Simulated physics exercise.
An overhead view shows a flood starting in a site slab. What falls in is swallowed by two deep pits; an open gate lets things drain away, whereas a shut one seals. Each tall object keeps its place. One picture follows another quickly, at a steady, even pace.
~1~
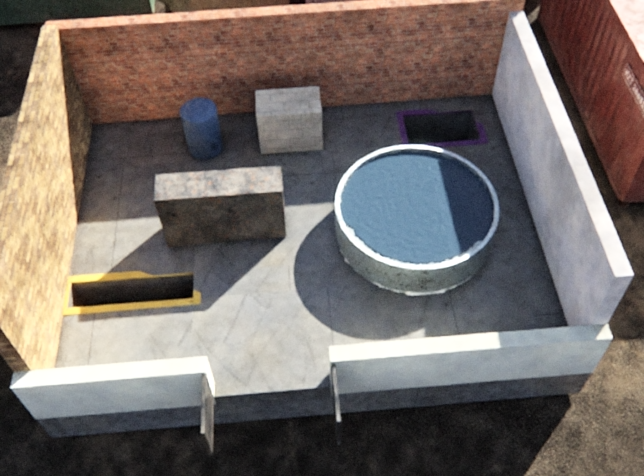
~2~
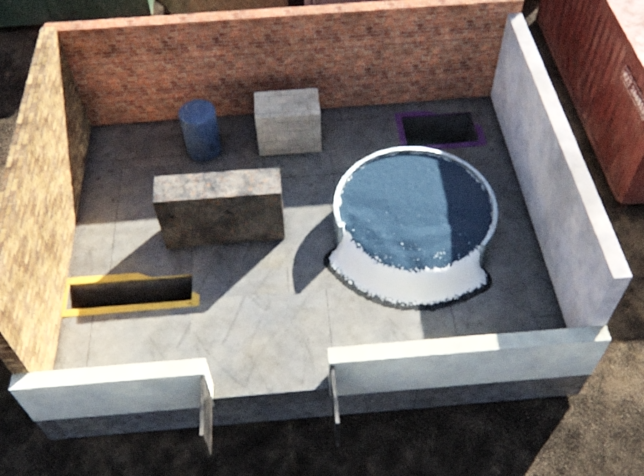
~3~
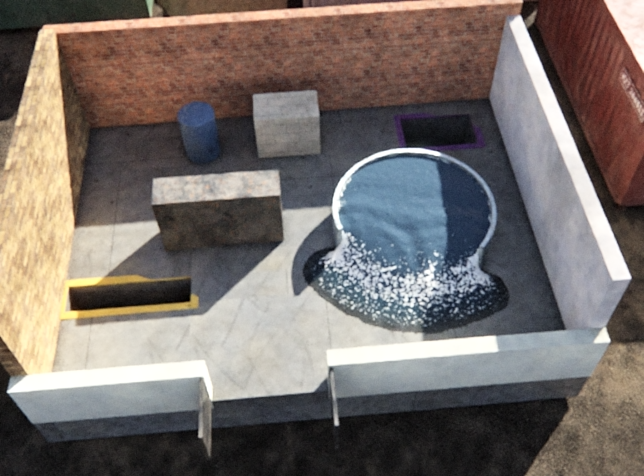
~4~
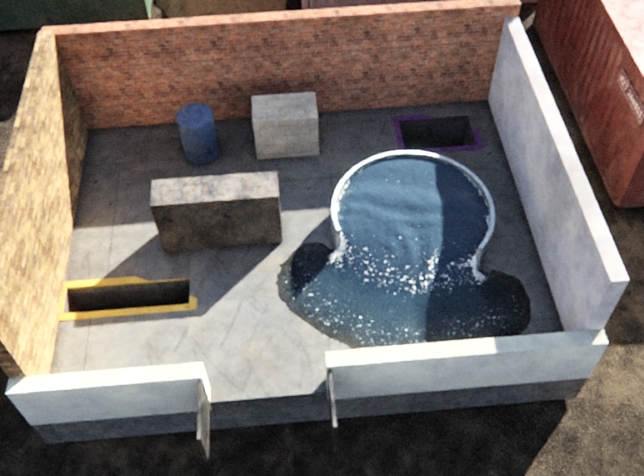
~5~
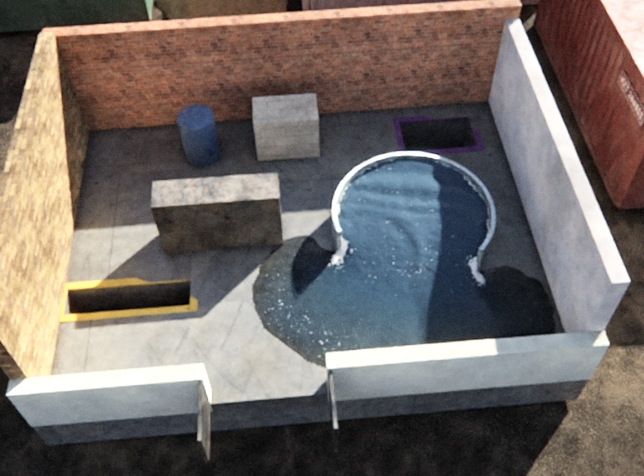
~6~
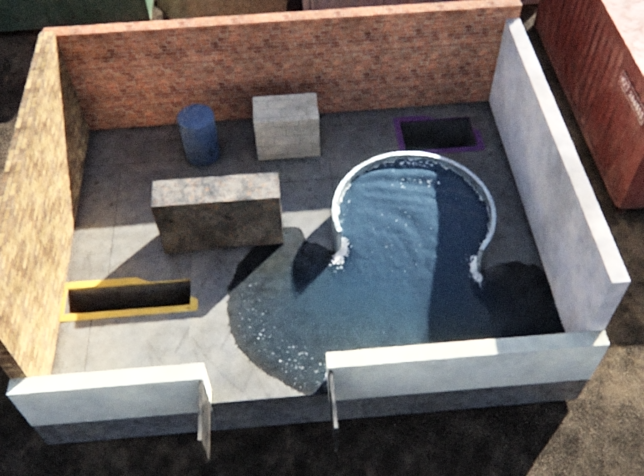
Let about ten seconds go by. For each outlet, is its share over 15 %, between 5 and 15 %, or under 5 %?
I expect the gate to account for upward of fifteen per cent. I expect the purple pit to account for five up to fifteen per cent. I expect the yellow pit to account for upward of fifteen per cent.
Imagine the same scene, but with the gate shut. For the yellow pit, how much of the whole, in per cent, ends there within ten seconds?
The yellow pit gets 45 per cent.
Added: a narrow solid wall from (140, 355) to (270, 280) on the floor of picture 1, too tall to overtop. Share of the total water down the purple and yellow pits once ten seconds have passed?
I'd say the purple pit takes roughly 12 %, the yellow pit roughly 20 %.
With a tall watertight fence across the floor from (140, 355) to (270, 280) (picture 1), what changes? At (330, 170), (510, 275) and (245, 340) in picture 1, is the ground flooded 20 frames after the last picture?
As the points were listed, they come out free from flooding, taken by the flood, and finally taken by the flood.
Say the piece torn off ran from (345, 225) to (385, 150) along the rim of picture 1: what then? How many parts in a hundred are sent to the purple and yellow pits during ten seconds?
Lab note - share by pit: Purple 8 %, yellow 35 %.
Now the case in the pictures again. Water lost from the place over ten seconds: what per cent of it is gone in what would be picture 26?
Share gone: About 25 %.
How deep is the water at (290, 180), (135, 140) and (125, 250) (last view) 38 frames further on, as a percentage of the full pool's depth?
Some 0, 0 and 2 in a hundred.
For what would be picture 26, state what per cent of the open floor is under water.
Roughly 50 percent.
A moment on, water covers 35 % of the floor; the gate 2 %, the purple pit 0 %, the yellow pit 0 %.
Next, water covers 35 % of the floor; the gate 7 %, the purple pit 0 %, the yellow pit 0 %.
Then, water covers 50 % of the floor; the gate 13 %, the purple pit 0 %, the yellow pit 3 %.
Later, water covers 60 % of the floor; the gate 17 %, the purple pit 7 %, the yellow pit 16 %.
In the end, water covers 60 % of the floor; the gate 21 %, the purple pit 13 %, the yellow pit 29 %.
